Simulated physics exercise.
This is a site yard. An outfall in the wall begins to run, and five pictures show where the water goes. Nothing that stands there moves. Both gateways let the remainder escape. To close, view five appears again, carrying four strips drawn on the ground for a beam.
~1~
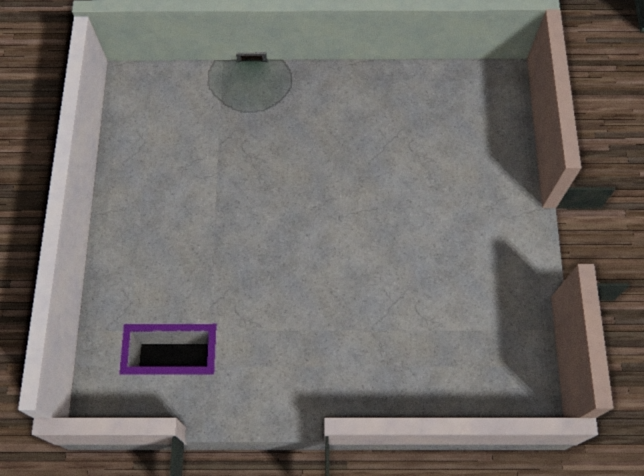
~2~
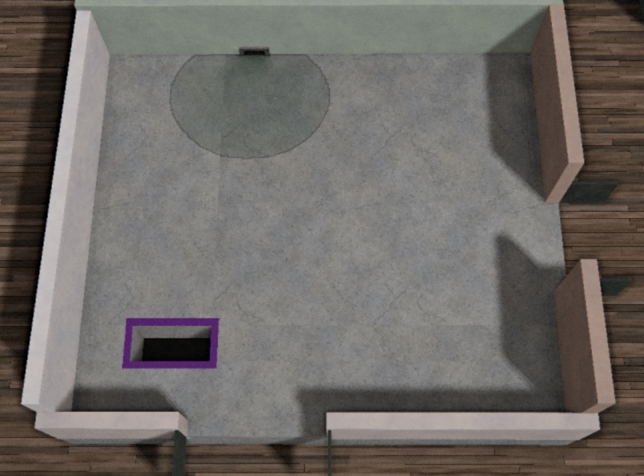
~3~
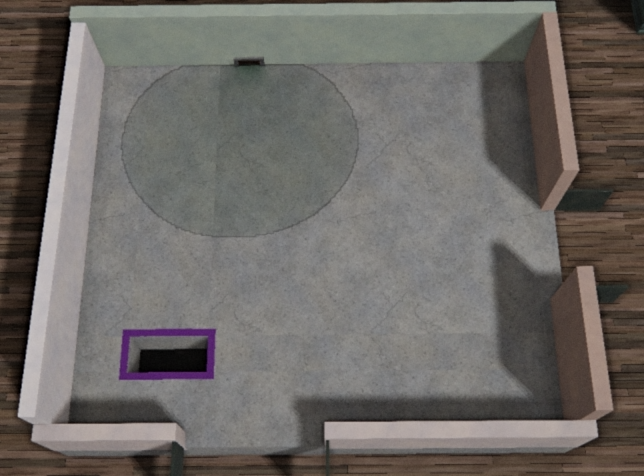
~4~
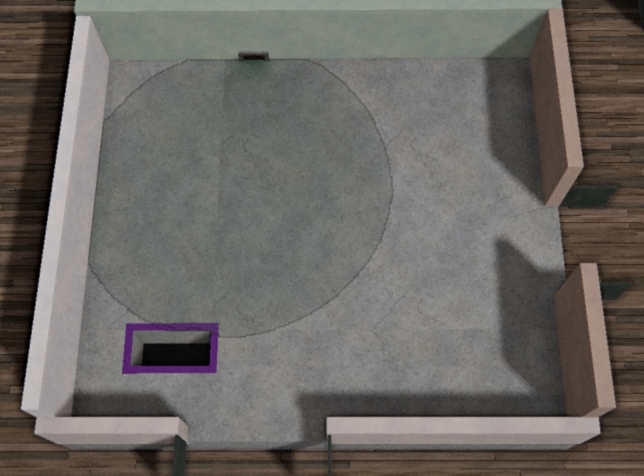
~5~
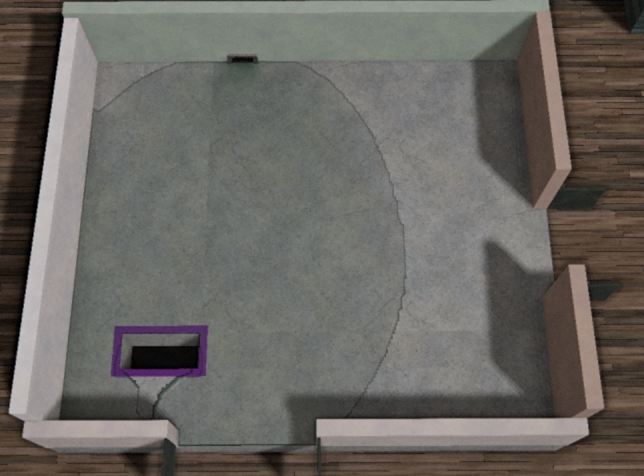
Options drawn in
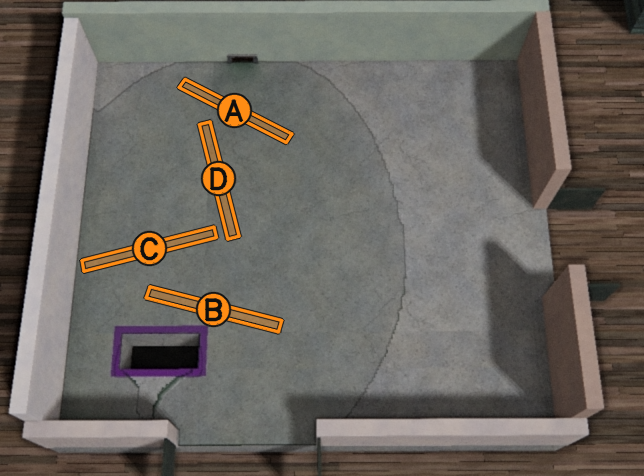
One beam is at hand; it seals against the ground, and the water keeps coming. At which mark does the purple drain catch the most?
D beats the others.
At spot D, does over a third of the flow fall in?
No.
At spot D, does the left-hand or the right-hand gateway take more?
The left gate.
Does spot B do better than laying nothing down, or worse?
It is worse.
In orange, A from (182, 83) to (289, 138); B from (148, 292) to (280, 326); C from (82, 265) to (215, 232); D from (204, 123) to (233, 237).
Choosing A, about 21 % of the stream goes into the purple drain, about 78 % out by the gates.
Choosing B, about 18 % of the stream goes into the purple drain, about 79 % out by the gates.
Choosing C, about 12 % of the stream goes into the purple drain, about 82 % out by the gates.
Choosing D, about 27 % of the stream goes into the purple drain, about 72 % out by the gates.
